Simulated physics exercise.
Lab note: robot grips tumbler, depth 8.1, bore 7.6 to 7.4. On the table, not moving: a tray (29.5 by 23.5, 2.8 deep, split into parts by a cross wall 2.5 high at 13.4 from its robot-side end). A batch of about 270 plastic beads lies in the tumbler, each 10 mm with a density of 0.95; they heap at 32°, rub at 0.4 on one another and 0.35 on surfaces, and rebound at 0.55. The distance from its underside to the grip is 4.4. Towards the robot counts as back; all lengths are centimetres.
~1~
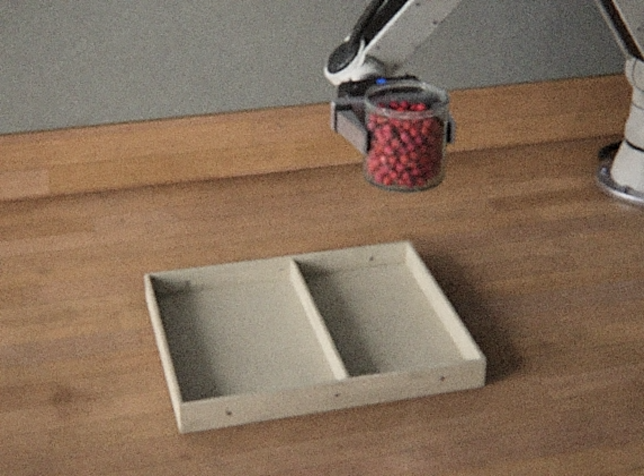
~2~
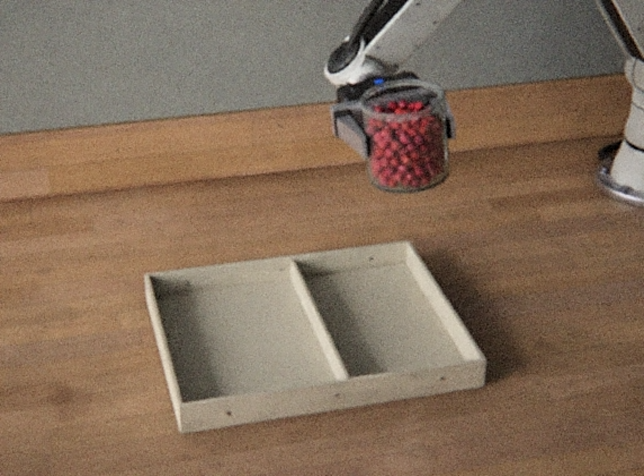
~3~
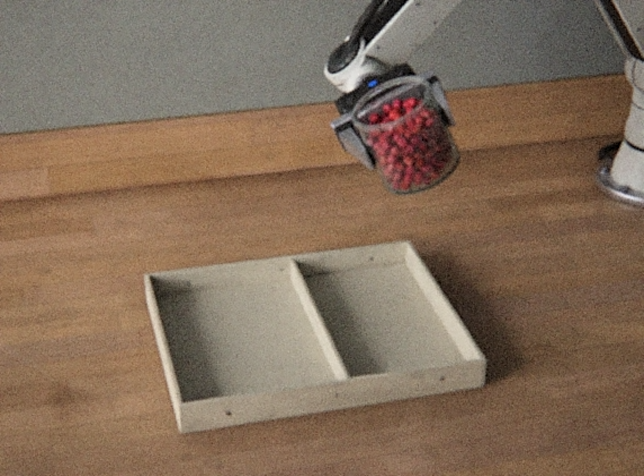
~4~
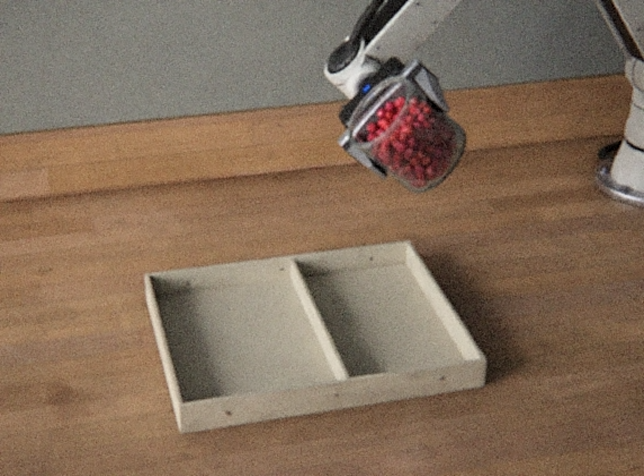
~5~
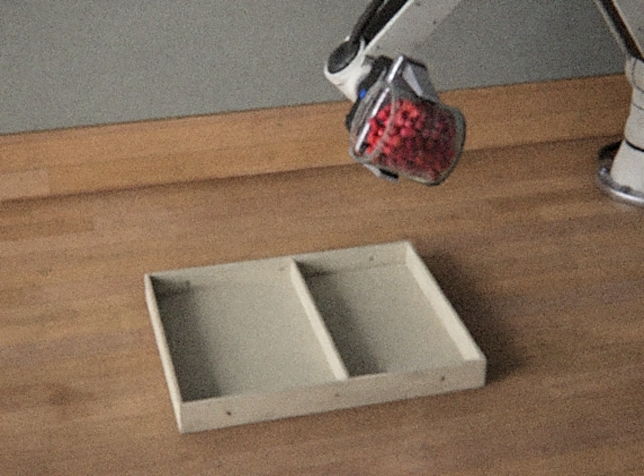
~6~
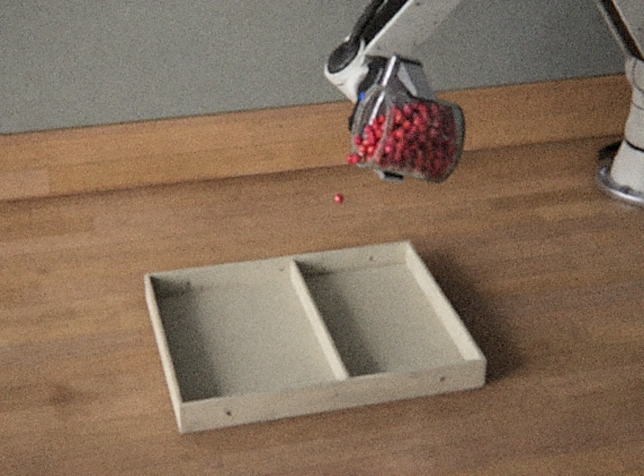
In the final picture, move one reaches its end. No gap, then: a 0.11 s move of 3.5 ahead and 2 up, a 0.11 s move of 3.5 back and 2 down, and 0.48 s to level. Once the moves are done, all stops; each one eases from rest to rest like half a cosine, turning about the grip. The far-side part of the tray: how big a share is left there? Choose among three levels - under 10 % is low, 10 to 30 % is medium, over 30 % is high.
The level is high.
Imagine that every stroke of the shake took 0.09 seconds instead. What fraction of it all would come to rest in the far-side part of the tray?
In that case around 65 per cent.
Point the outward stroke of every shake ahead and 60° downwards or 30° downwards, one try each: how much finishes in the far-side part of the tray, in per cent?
You'd get about 5 per cent with the first setting and about 20 per cent with the second.
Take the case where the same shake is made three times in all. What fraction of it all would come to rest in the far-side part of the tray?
That change gives some 60 percent.
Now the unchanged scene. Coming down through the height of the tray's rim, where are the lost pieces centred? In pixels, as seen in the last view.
Their middle sits near (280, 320).
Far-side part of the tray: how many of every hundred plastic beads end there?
Around 45 in a hundred.
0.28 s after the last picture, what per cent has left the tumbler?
About 50 per cent.
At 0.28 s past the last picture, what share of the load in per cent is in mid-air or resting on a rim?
My guess is some 48 in a hundred.
Then, 0.28 s later, tilted 68° forward, highest piece 23 above the table; 139 in the tumbler, 3 in the far-side part, 129 in flight or on a rim.
Then, 0.56 s later, tilted 14° forward, highest piece 25 above the table; 131 in the tumbler, 116 in the far-side part, 19 in the robot-side part, 2 on the table or floor, 3 in flight or on a rim.
Then, 0.90 s later, level, highest piece 23 above the table; 131 in the tumbler, 117 in the far-side part, 19 in the robot-side part, 3 on the table or floor, 1 in flight or on a rim.
Then, 1.95 s later, level, highest piece 23 above the table; 131 in the tumbler, 117 in the far-side part, 20 in the robot-side part, 3 on the table or floor.
At rest, 131 in the tumbler, 117 in the far-side part, 20 in the robot-side part, 3 on the table or floor. That is 43 % in the far-side part of the tray.
